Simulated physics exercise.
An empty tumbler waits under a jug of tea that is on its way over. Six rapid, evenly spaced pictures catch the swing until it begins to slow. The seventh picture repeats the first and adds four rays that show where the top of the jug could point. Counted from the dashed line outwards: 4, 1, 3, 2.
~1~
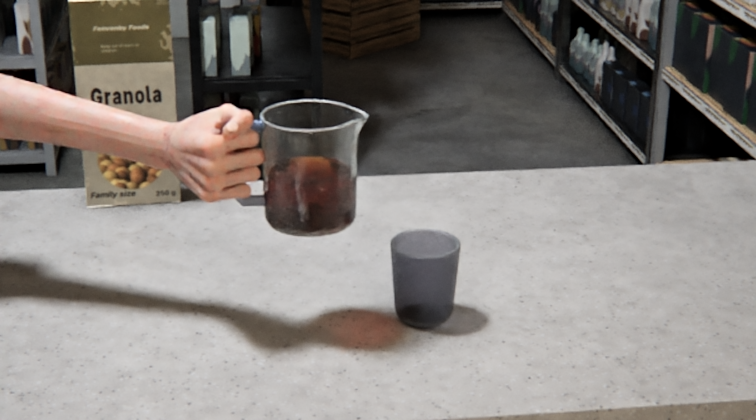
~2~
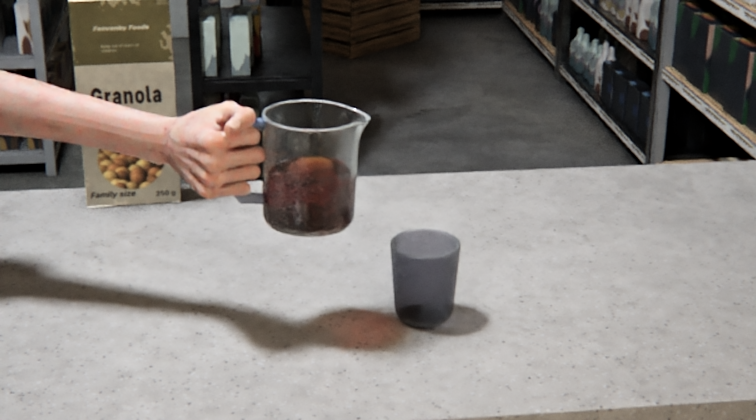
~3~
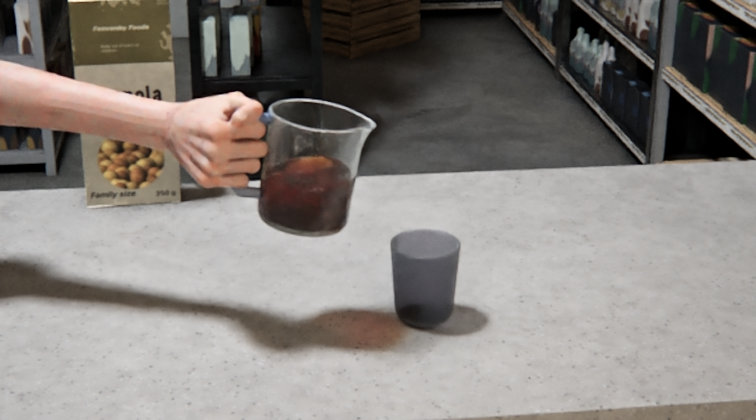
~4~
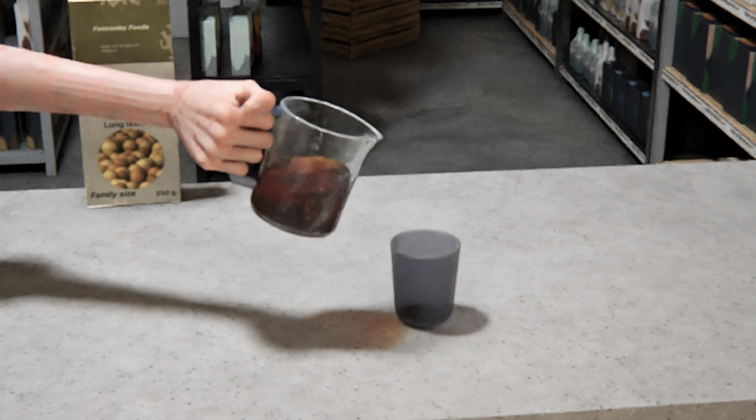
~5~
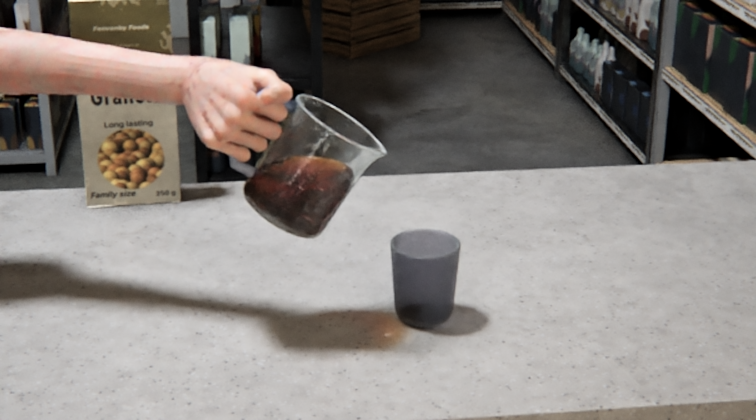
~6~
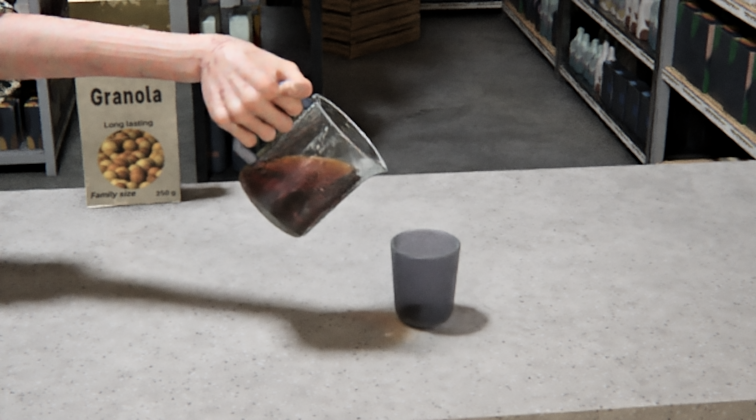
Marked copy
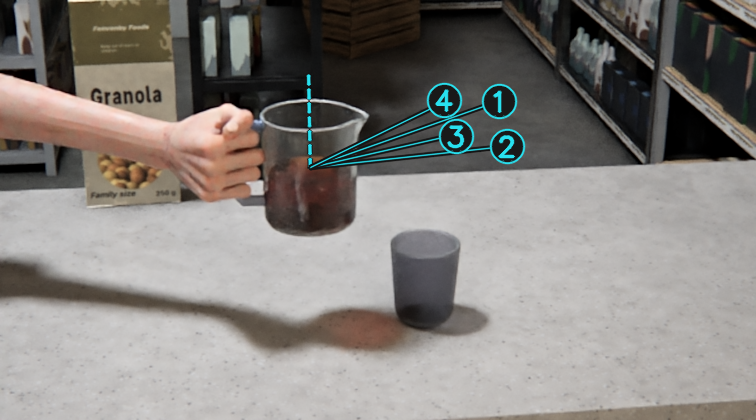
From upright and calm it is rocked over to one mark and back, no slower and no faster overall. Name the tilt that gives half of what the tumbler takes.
1 is best.
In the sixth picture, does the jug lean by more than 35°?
Yes.
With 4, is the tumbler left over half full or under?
Under.
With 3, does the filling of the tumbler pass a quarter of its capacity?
Yes.
In cyan, 1 at (483, 106); 2 at (490, 148); 3 at (439, 138); 4 at (429, 109).
If 1 is chosen, the tumbler ends with about 49 % of what it can hold.
If 2 is chosen, the tumbler ends with about 92 % of what it can hold.
If 3 is chosen, the tumbler ends with about 72 % of what it can hold.
If 4 is chosen, the tumbler ends with about 29 % of what it can hold.
